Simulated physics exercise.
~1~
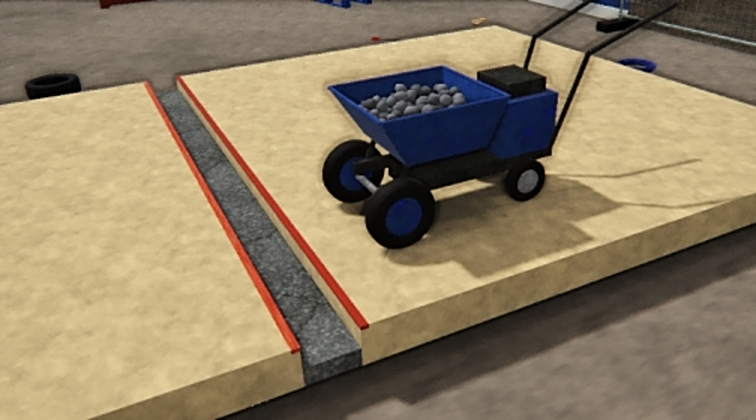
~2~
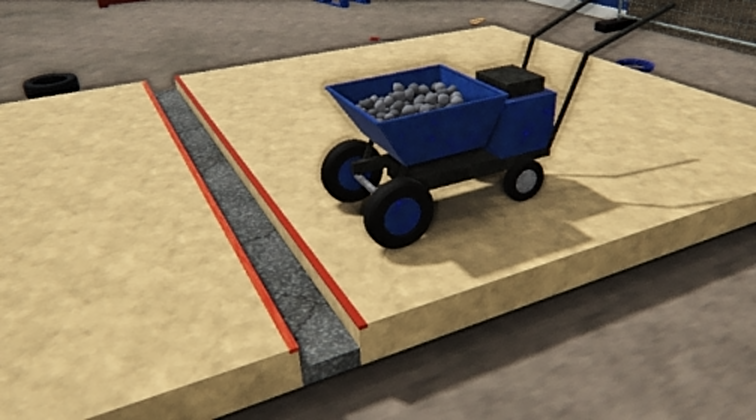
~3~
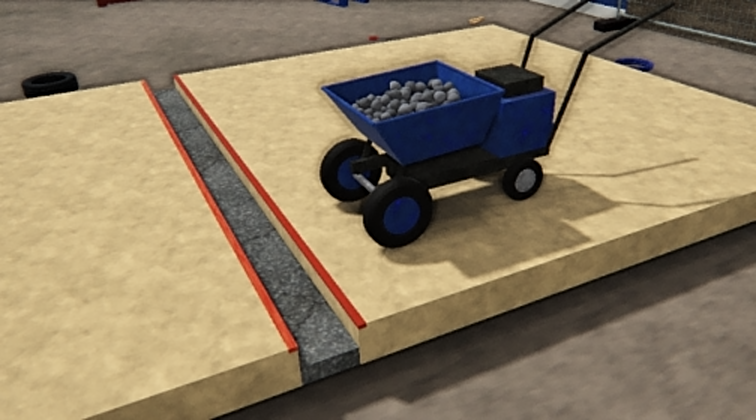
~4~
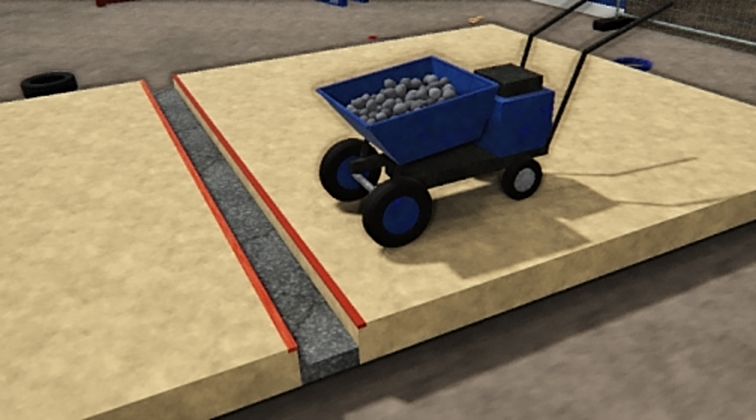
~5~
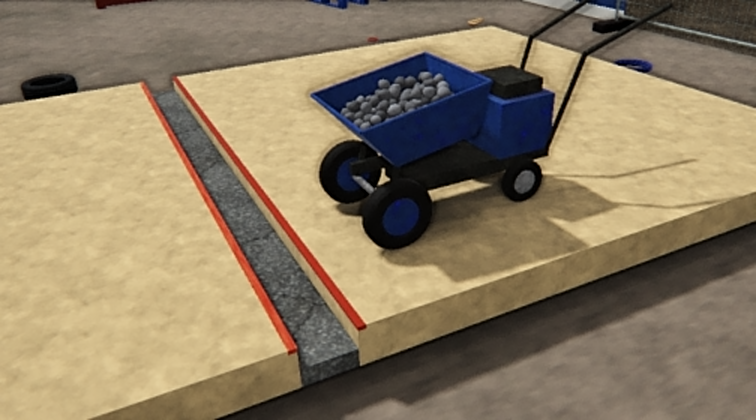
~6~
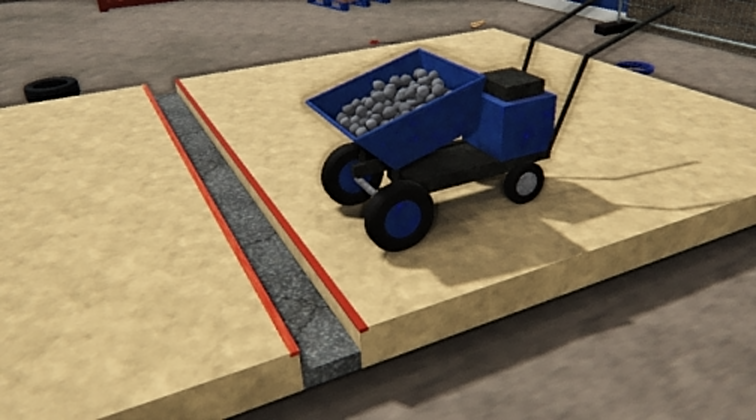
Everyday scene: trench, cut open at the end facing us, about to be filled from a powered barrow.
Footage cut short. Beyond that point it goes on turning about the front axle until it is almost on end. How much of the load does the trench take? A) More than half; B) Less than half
The answer is A.
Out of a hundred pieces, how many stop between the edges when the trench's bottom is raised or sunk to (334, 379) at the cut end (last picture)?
Estimated share: Approx. 80 %.
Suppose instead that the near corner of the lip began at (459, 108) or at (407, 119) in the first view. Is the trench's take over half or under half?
The first try ends with the lesser portion between the edges, the second with the greater portion.
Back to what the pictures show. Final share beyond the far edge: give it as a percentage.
Roughly 20 per cent of the load.
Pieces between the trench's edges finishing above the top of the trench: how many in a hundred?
Estimate: Near 30 in a hundred.
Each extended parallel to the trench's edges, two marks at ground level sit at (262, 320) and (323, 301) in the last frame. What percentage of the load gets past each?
Roughly 20 and 90 %.
Shortly afterwards, skip tipped steeply; the whole lot in the skip.
Next, skip tipped right over; the bulk in the skip; a little in or heaped over the trench; only a few falling.
Some moments later, skip tipped right over; near a quarter in the skip; near two thirds in or heaped over the trench; near a quarter beyond it.
In the end, skip tipped right over; the bulk in or heaped over the trench; near a quarter beyond it.
